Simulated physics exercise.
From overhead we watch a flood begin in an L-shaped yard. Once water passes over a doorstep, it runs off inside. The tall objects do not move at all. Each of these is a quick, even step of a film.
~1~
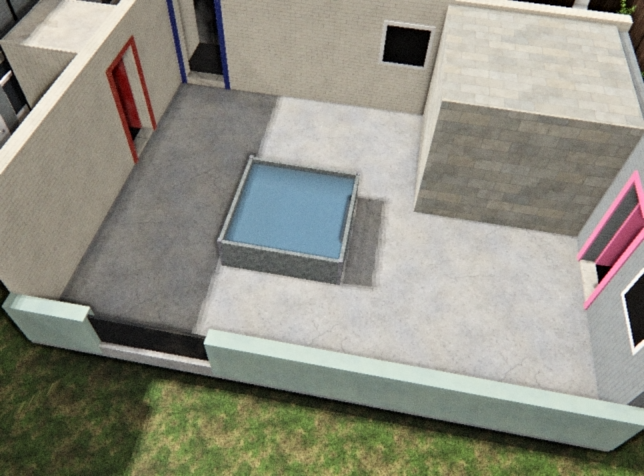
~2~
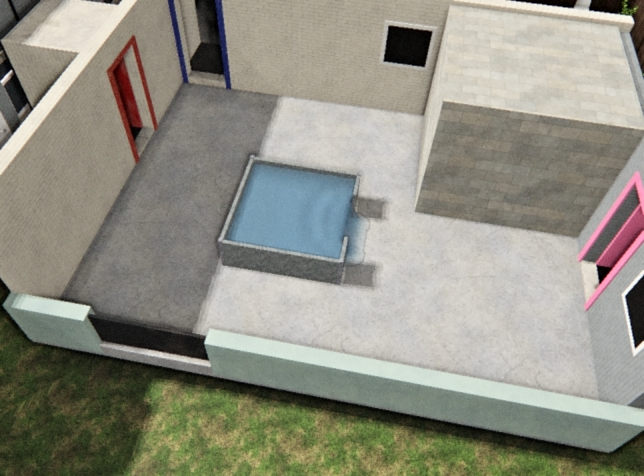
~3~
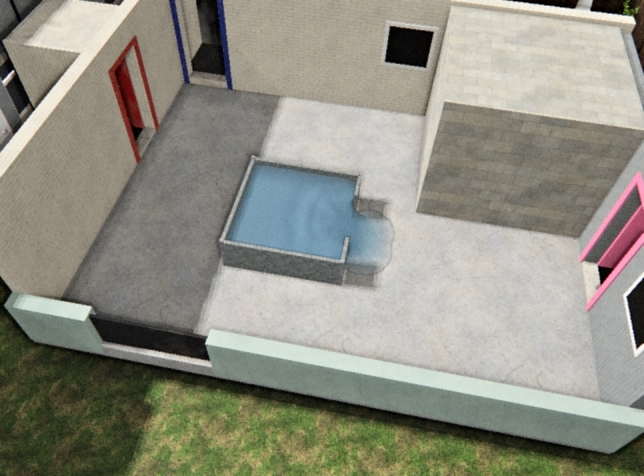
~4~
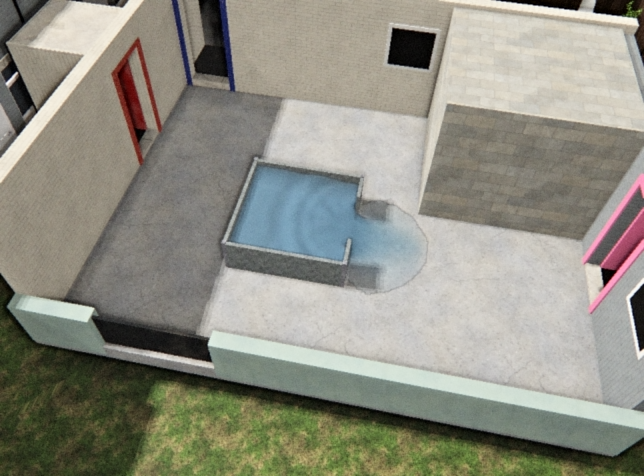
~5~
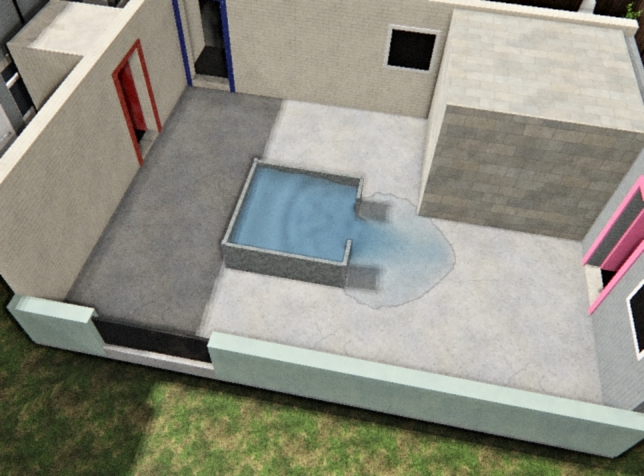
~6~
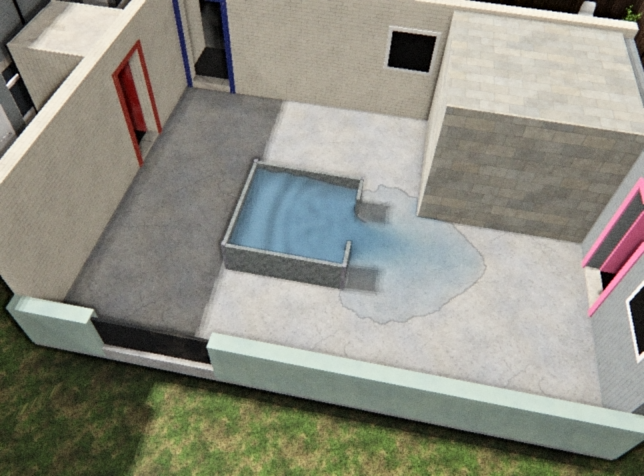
In a walled courtyard with red, blue and pink door and window surrounds, a raised square tank holds still blue water. A gap opens in its right side and water pours through onto the pale paving. The shallow sheet spreads outward to the right in a widening, uneven fan while ripples cross the tank.
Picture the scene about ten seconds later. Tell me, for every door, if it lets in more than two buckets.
At the end, the pink door is going to be over the line, the blue door is going to be at or under the line, the red door is going to be at or under the line.
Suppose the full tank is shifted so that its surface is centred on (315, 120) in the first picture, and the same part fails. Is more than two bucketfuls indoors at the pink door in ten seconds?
Pink: Below the limit.
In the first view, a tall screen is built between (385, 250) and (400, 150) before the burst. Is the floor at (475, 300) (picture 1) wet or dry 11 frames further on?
Swamped.
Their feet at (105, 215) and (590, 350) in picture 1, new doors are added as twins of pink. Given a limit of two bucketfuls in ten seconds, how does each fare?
Going through them as given, the first one remains within the limit and the second one tops the limit.
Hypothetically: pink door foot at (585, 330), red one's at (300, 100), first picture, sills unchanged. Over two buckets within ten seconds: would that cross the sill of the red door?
Outcome: Red door remains below.
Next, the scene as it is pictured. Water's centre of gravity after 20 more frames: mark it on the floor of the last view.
I'd place it roughly at (390, 259).
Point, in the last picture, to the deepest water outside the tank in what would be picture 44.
I'd point to about (597, 429).
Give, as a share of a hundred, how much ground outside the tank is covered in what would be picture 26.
That should be about 35 %.
A moment on, water covers 25 % of the floor; the pink door wet at the sill, nothing in, the blue door not reached, the red door not reached.
Next, water covers 35 % of the floor; the pink door over two buckets in, the blue door not reached, the red door not reached.
Then, water covers 35 % of the floor; the pink door far over two buckets in, the blue door not reached, the red door not reached.
Later, water covers 45 % of the floor; the pink door far over two buckets in, the blue door not reached, the red door not reached.
In the end, water covers 60 % of the floor; the pink door far over two buckets in, the blue door not reached, the red door not reached.
